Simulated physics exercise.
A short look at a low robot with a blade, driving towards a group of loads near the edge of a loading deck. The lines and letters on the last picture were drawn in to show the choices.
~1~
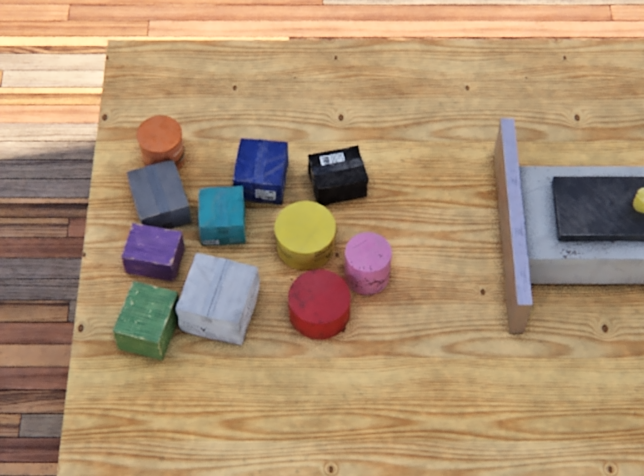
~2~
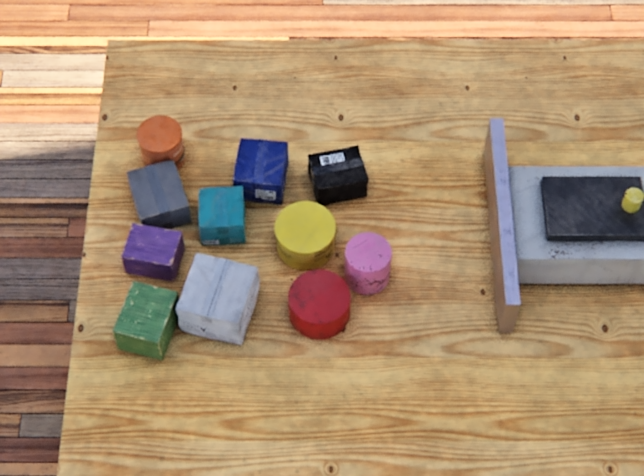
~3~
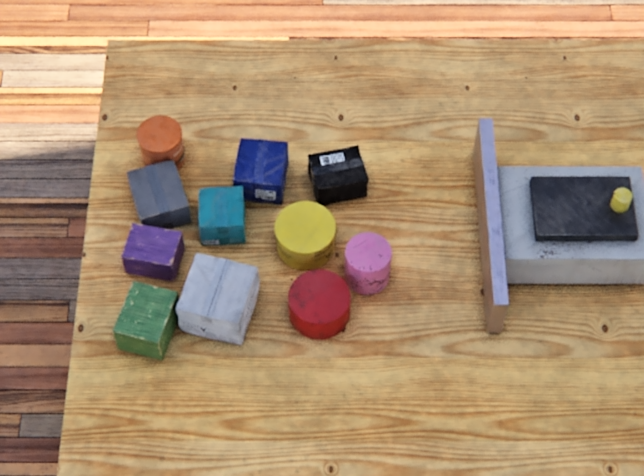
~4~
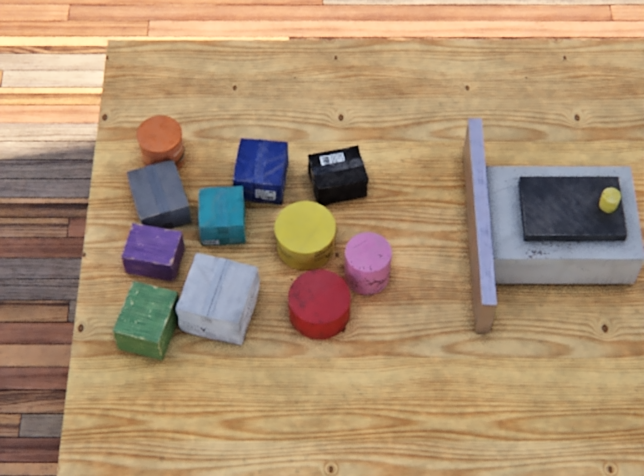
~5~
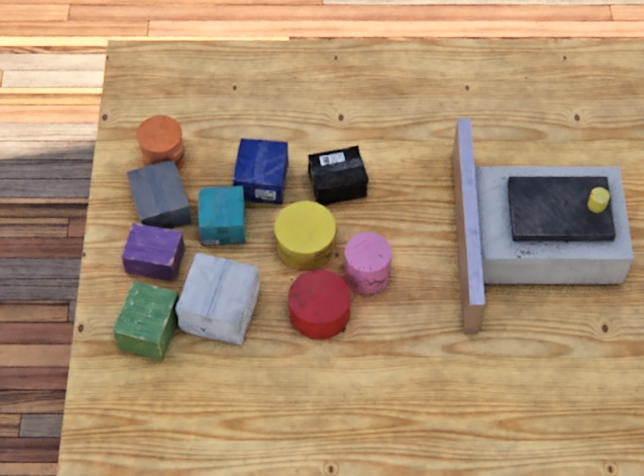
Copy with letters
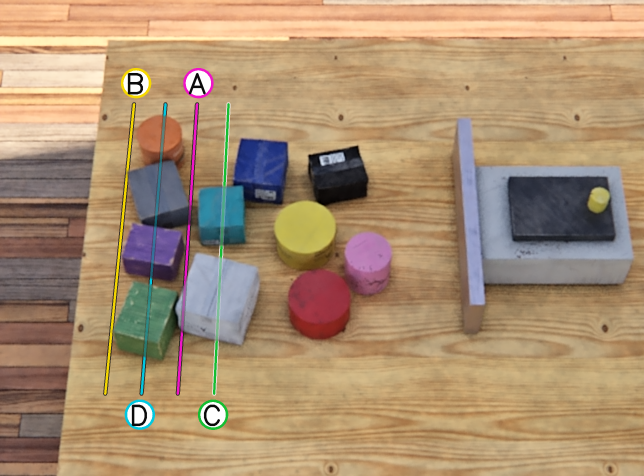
On a wooden deck, colourful boxes and cylinders sit in a loose group at the left, while a low grey machine with a wide upright blade is at the right. The machine moves slowly and steadily left, narrowing the gap to the group, whose pieces all stay still and untouched.
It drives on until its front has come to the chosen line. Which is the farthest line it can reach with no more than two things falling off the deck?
Up to line C.
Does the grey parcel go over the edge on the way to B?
Yes.
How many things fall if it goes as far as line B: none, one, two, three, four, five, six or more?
In all, six or more.
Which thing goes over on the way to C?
The green crate.
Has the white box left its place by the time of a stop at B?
Yes.
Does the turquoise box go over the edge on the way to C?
No.
On the marked copy, A at (188, 239); B at (121, 239); C at (222, 239); D at (154, 239).
With C. Early on, robot (464, 207); pink canister (351, 264); purple crate (154, 253).
Further on, robot (373, 207); green crate (129, 322); purple crate (147, 250).
At the end, robot (307, 207); green crate over the edge; grey parcel (95, 194); one fallen.
As for the rest, A drops four; B drops seven; D drops seven.
